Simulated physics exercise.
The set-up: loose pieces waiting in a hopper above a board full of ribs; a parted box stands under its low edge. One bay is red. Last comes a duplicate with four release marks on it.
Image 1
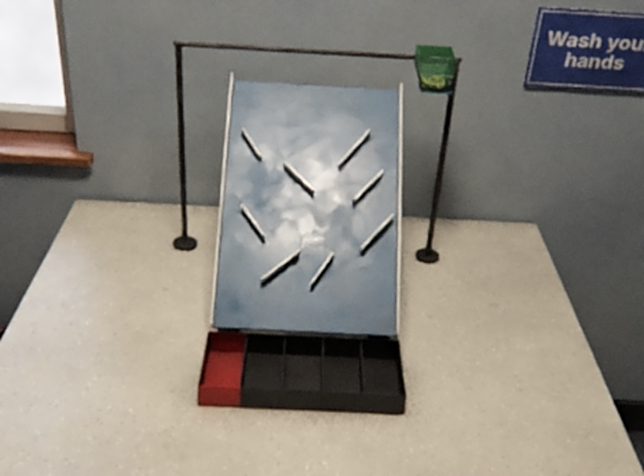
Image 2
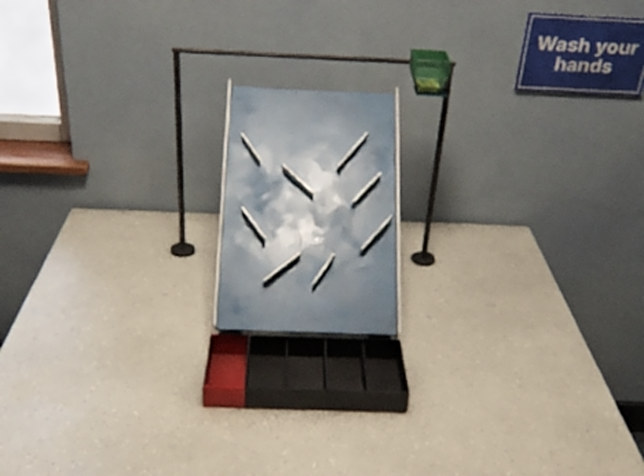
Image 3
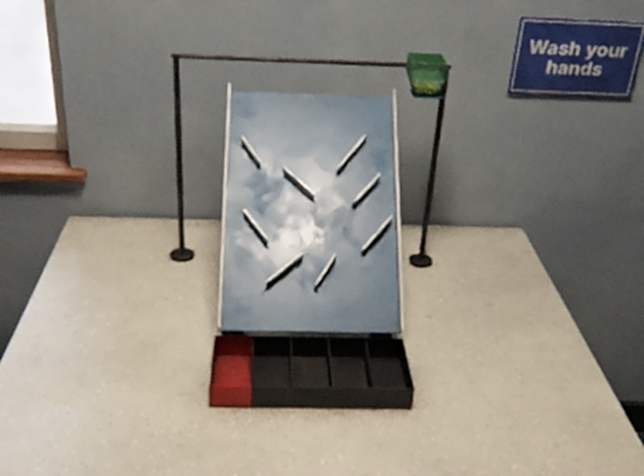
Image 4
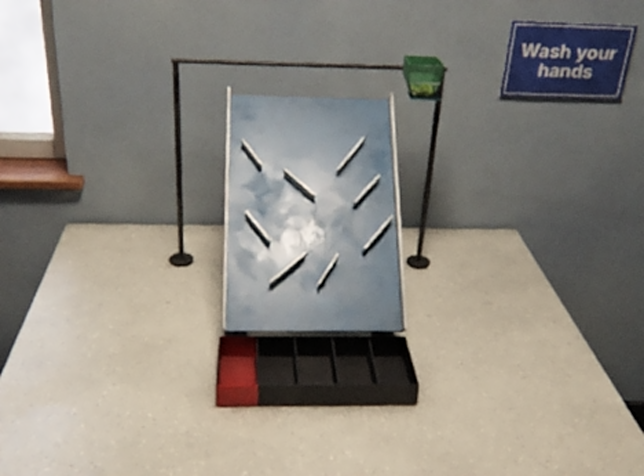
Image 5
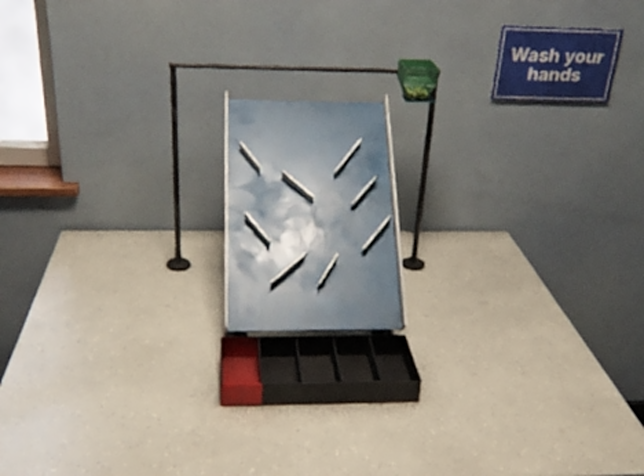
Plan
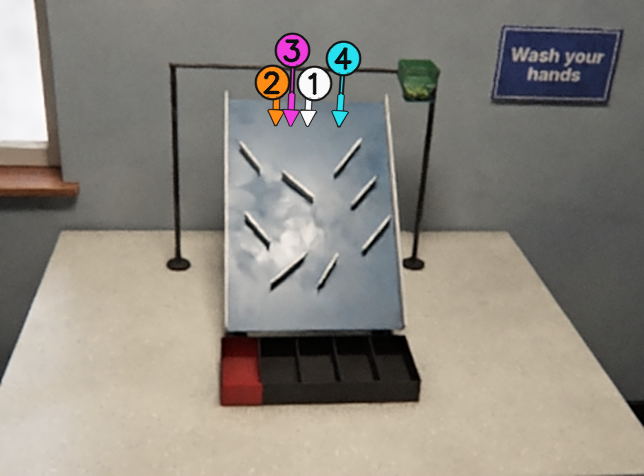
The clip shows a green hopper on a frame above a tilted board with angled ribs and a divided box with one red bay below; the view shifts slightly while nothing in the set-up moves.
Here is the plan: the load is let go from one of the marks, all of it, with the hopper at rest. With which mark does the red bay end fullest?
The answer is mark 2.
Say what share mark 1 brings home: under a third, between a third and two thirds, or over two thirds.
Mark 1 gives under a third.
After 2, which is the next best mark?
Mark 3.
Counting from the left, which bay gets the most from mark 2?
The first from the left.
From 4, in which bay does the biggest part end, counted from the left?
The second from the left.
On the marked copy, mark 1 meets the board at (307, 120); mark 2 meets the board at (275, 119); mark 3 meets the board at (290, 120); mark 4 meets the board at (339, 120).
For mark 1, a stray few in the red bay, about two thirds in other bays, about a third outside the box.
For mark 2, about two thirds in the red bay, about a quarter in other bays, a small part outside the box.
For mark 3, about a quarter in the red bay, about half in other bays, about a quarter outside the box.
For mark 4, a stray few in the red bay, most in other bays, a small part outside the box.
